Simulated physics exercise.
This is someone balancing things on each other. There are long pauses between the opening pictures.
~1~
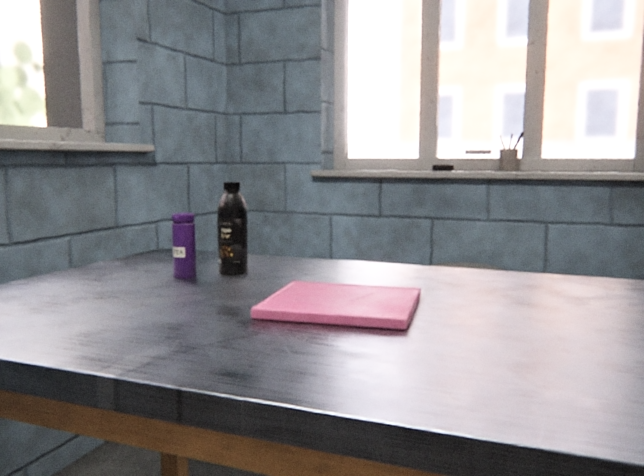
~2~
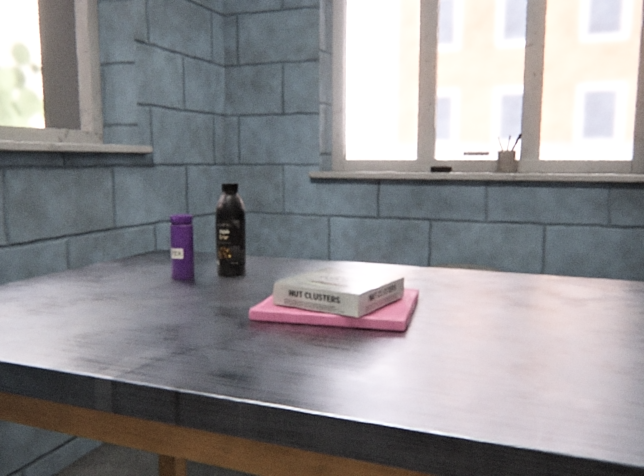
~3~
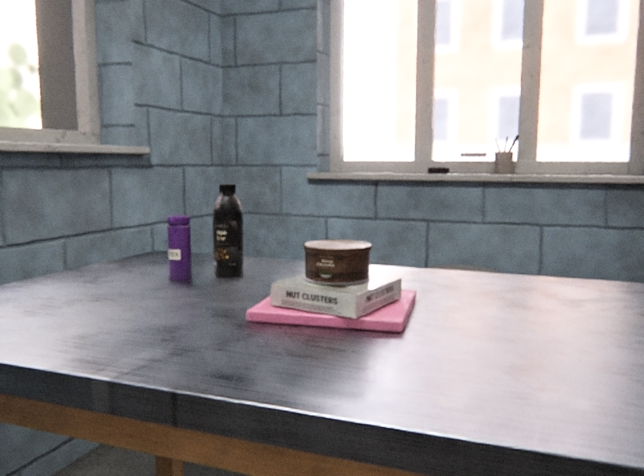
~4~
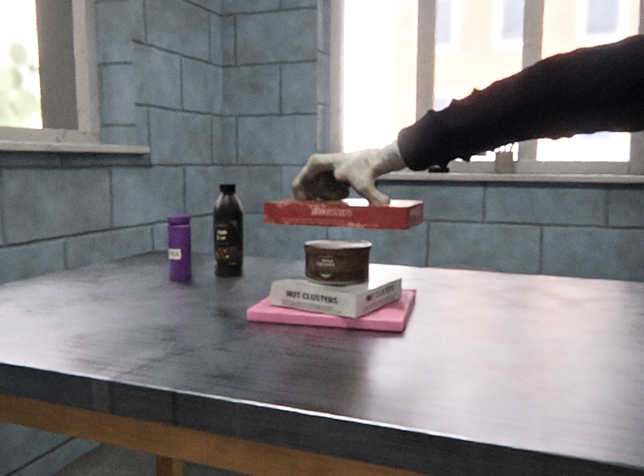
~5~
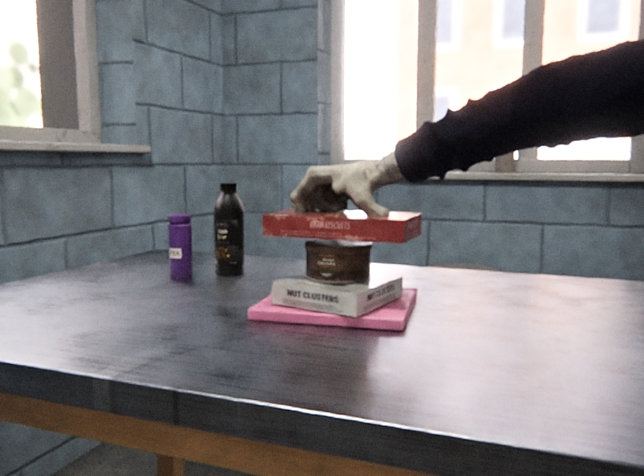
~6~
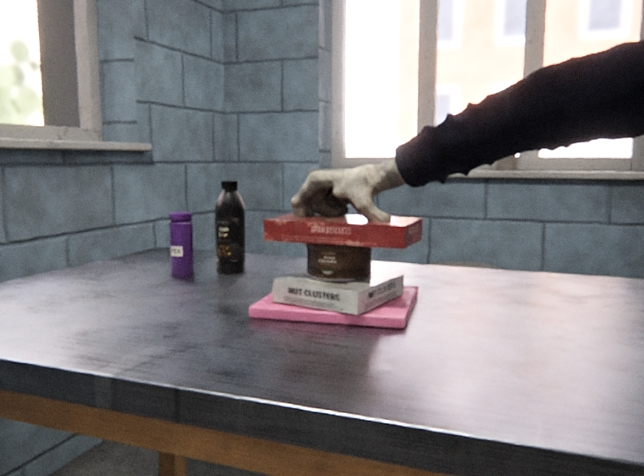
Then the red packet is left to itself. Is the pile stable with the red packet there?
The pile holds.
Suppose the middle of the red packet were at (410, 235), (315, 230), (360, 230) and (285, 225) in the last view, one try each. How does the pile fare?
First try: It loses its balance; second try: It stays up; third try: It holds; fourth try: It comes apart.
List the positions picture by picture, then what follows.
In the first picture, the last thing is not in view yet; pink tray (342, 302).
In the second picture, the last thing is not in view yet; purple shaker (182, 247).
In the third picture, the last thing is not in view yet; black bottle (228, 230).
The fourth picture shows coming down; red packet (344, 213); brown tub (338, 261).
The fifth picture shows coming down; red packet (342, 225); white packet (339, 290).
The sixth picture shows in place under the hand; red packet (344, 229); pink tray (340, 301).
Then, 0.40 s later than the last frame, all is still.
Then, 0.70 s later than the last frame, red packet resting near (344, 230).
When it is over, all 6 as before. End places, in pixels of the last picture, red packet near (344, 230). The pile keeps its balance.
